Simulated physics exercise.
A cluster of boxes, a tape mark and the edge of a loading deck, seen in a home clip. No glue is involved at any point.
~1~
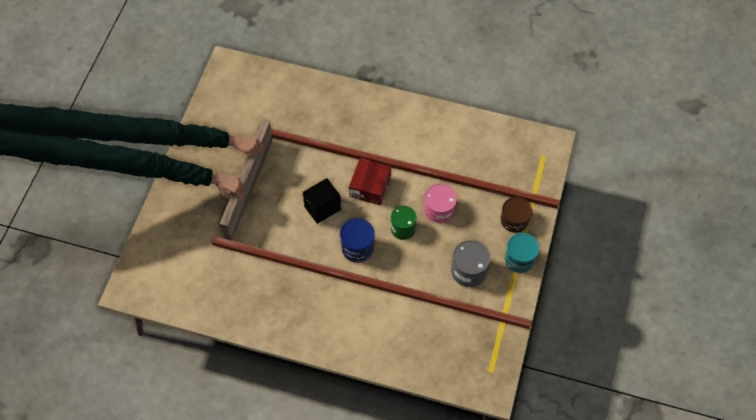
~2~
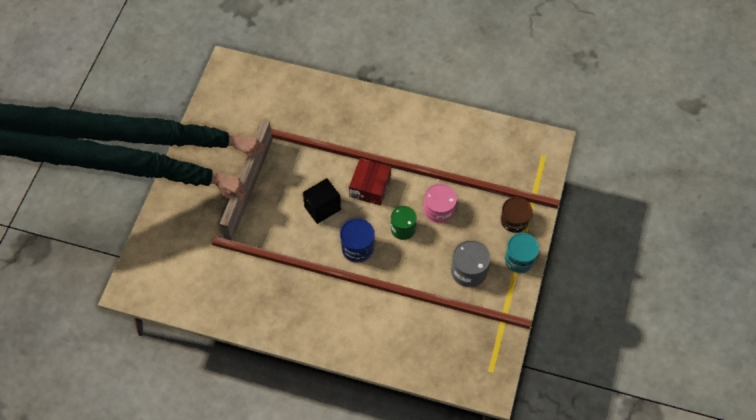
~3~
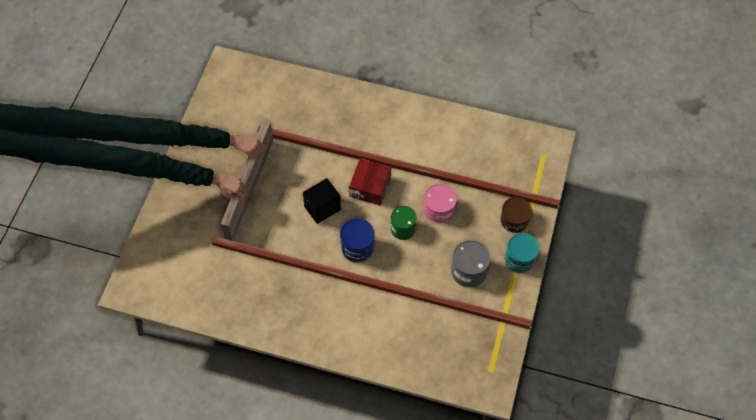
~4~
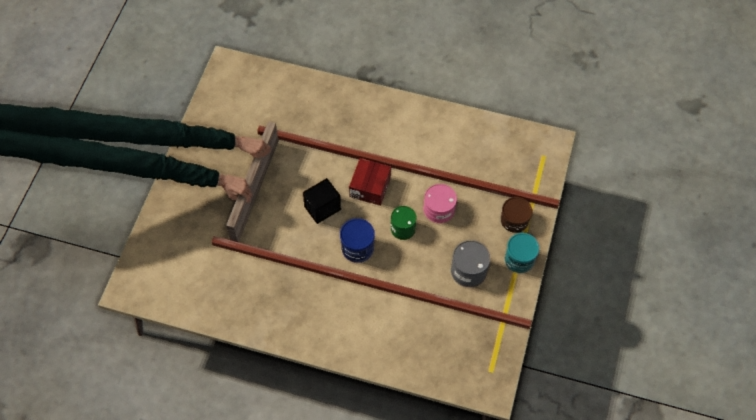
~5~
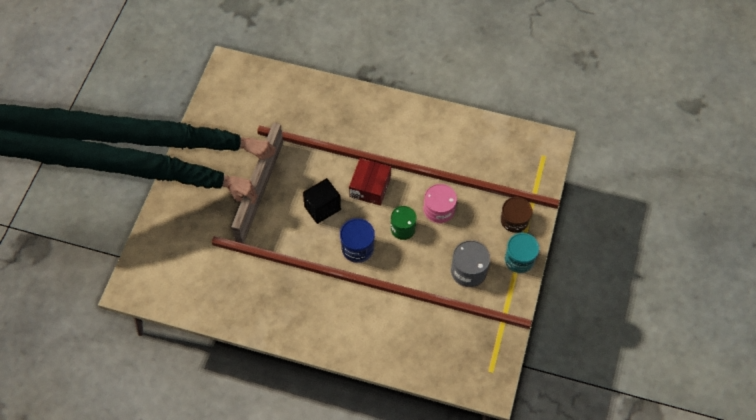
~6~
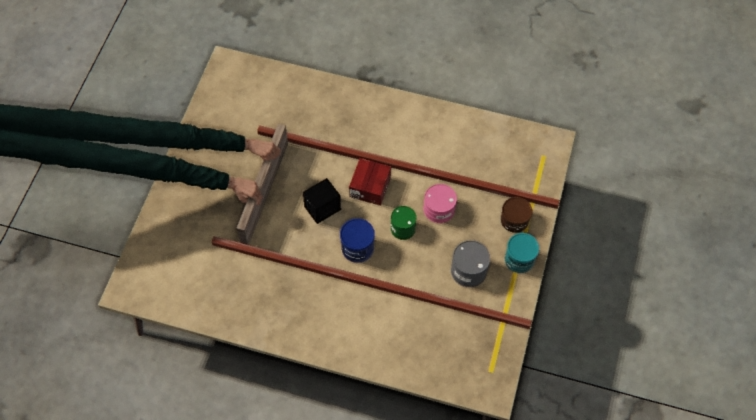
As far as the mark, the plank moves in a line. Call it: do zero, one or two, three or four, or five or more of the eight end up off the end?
Five or more end up off it.
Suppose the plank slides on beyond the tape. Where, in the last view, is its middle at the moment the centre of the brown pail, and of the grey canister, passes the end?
Brown pail: (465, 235); grey canister: (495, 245).
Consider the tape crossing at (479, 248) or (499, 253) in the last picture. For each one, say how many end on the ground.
Respectively 1 and 4.
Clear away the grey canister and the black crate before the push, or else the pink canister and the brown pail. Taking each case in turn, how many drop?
Well, the first time you'd get 3, and the next time 3.
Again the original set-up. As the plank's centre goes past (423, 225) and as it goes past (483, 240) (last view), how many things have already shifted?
First 5, then 8.
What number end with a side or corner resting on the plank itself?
Contact count: 3.
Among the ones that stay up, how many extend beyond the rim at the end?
My count gives 2.
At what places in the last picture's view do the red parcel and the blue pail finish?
Reading them off: First (545, 225); then (530, 287).
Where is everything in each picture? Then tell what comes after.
In the first picture, turquoise pail (521, 253); brown pail (516, 215); grey canister (470, 264); plank (247, 180); tape (519, 258).
In the second picture, brown pail (516, 215); pink canister (440, 204).
In the third picture, grey canister (470, 264); black crate (322, 201).
In the fourth picture, turquoise pail (521, 254); blue pail (358, 241).
In the fifth picture, brown pail (516, 215); plank (259, 183).
In the sixth picture, turquoise pail (521, 254); brown pail (516, 215); grey canister (470, 264); plank (263, 184); tape (519, 258).
Soon after, none off yet; turquoise pail at rest near (521, 254); brown pail at rest near (516, 215); grey canister at rest near (470, 264).
By the end, the number that fall off is five or more; fallen, green canister, pink canister, grey canister, brown pail and turquoise pail.
